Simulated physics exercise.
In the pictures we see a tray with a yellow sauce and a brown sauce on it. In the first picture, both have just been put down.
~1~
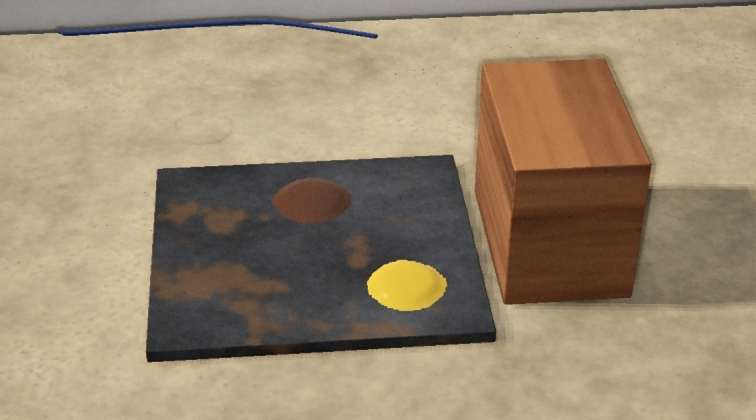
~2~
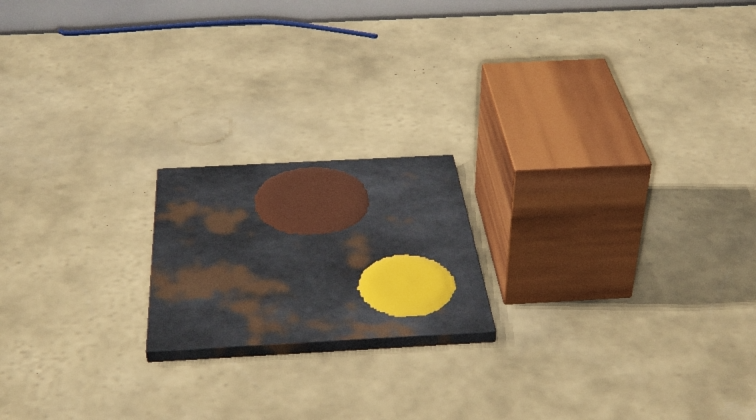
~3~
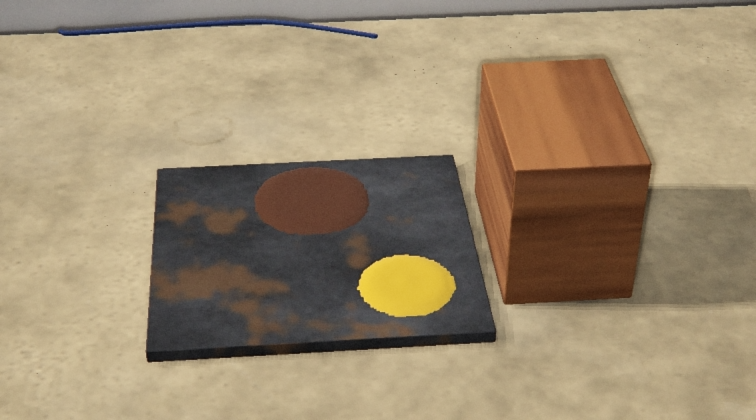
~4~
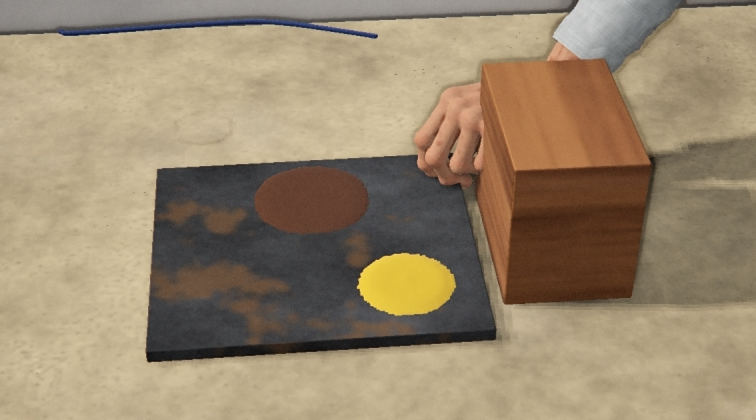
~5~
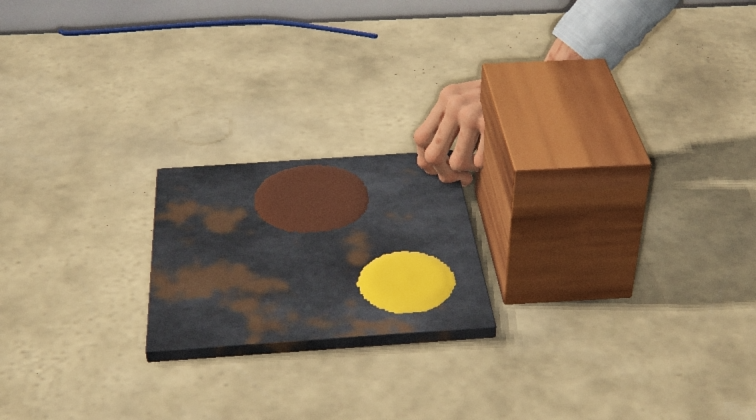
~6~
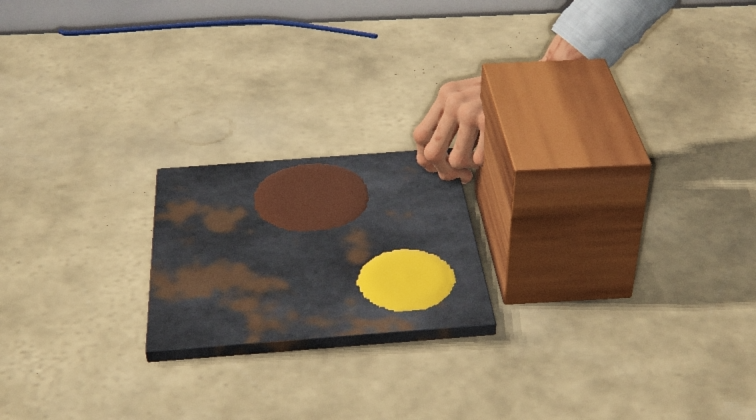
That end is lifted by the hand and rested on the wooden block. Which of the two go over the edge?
What you'd see is the yellow sauce that keeps its place and the brown sauce that goes over.
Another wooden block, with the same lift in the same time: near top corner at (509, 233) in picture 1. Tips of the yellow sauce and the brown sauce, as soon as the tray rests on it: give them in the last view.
The first one ends near (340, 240) and the second near (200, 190).
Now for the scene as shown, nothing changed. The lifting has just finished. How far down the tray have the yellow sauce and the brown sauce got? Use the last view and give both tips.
(273, 221); (152, 205).
Soon after, slope about 33°; the yellow sauce has crept a little; the brown sauce has crept down a long way.
Later, the yellow sauce has crept down a long way; the brown sauce is dripping off the low end.
In the end, slope about 33°; the yellow sauce has crept down a long way; the brown sauce is dripping off the low end.
